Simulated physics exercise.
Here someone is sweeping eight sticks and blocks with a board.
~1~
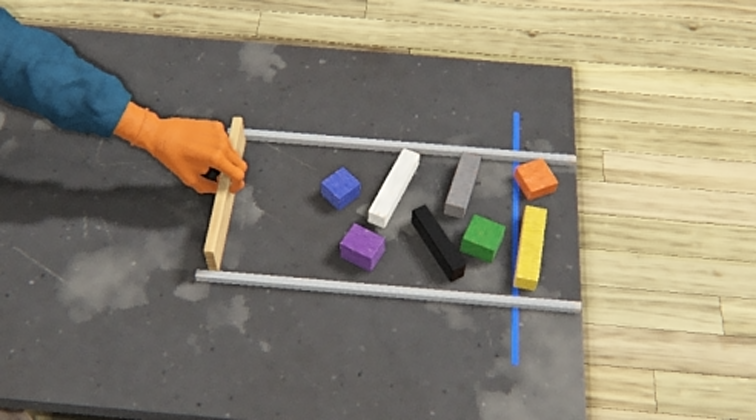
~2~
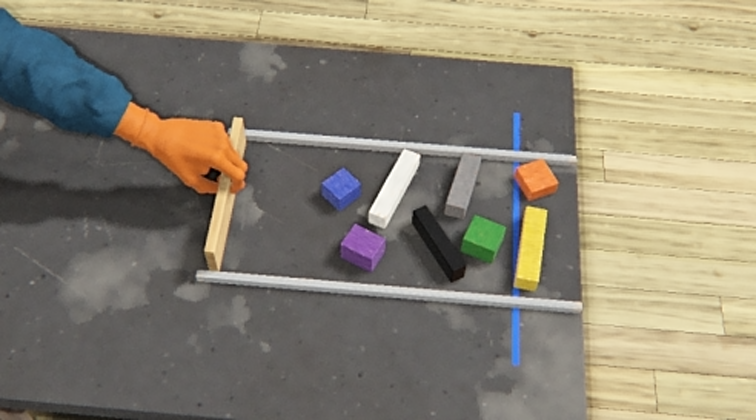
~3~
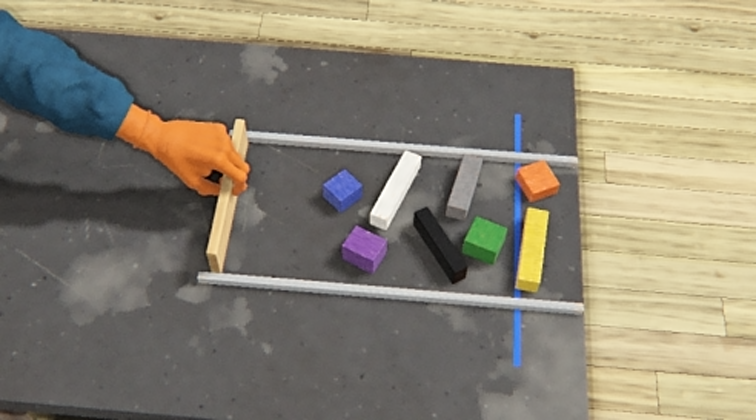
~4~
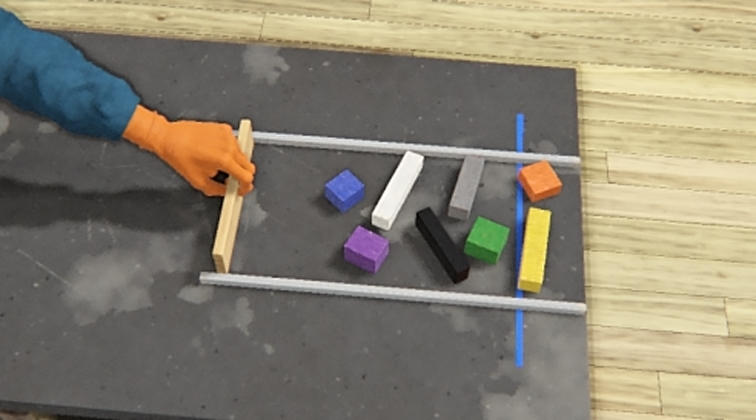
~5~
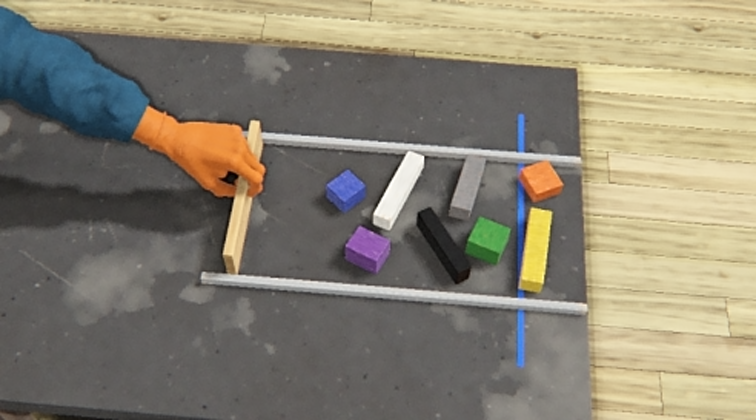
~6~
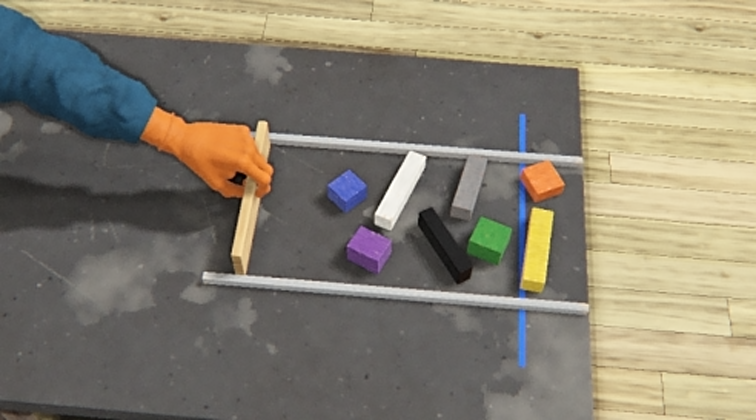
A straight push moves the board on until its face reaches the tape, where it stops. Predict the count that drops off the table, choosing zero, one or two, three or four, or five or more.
The number going over the edge will be three or at most four.
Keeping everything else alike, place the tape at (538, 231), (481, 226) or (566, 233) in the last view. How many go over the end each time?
The counts come to 4, then 0, then 6.
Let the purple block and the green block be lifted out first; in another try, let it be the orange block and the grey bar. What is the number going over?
First 1, then 2.
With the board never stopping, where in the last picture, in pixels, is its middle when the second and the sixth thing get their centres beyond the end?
It sits near (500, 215), and then near (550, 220).
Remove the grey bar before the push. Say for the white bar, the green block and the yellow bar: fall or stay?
As for the white bar, it is retained; the green block is not retained; the yellow bar is not retained.
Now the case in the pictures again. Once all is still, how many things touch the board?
The number is 2.
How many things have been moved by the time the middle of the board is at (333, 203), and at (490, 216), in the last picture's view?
1, then 8.
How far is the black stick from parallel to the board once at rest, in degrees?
It is near 10° out of line.
A little later, none off yet; orange block at rest near (542, 181); yellow bar at rest near (537, 249); green block at rest near (489, 241).
Next, none off yet; orange block at rest near (542, 181); yellow bar at rest near (538, 250); green block shifted about its own width near (511, 245).
When it is over, the number that fall off is three or four; down, green block, yellow bar and orange block.
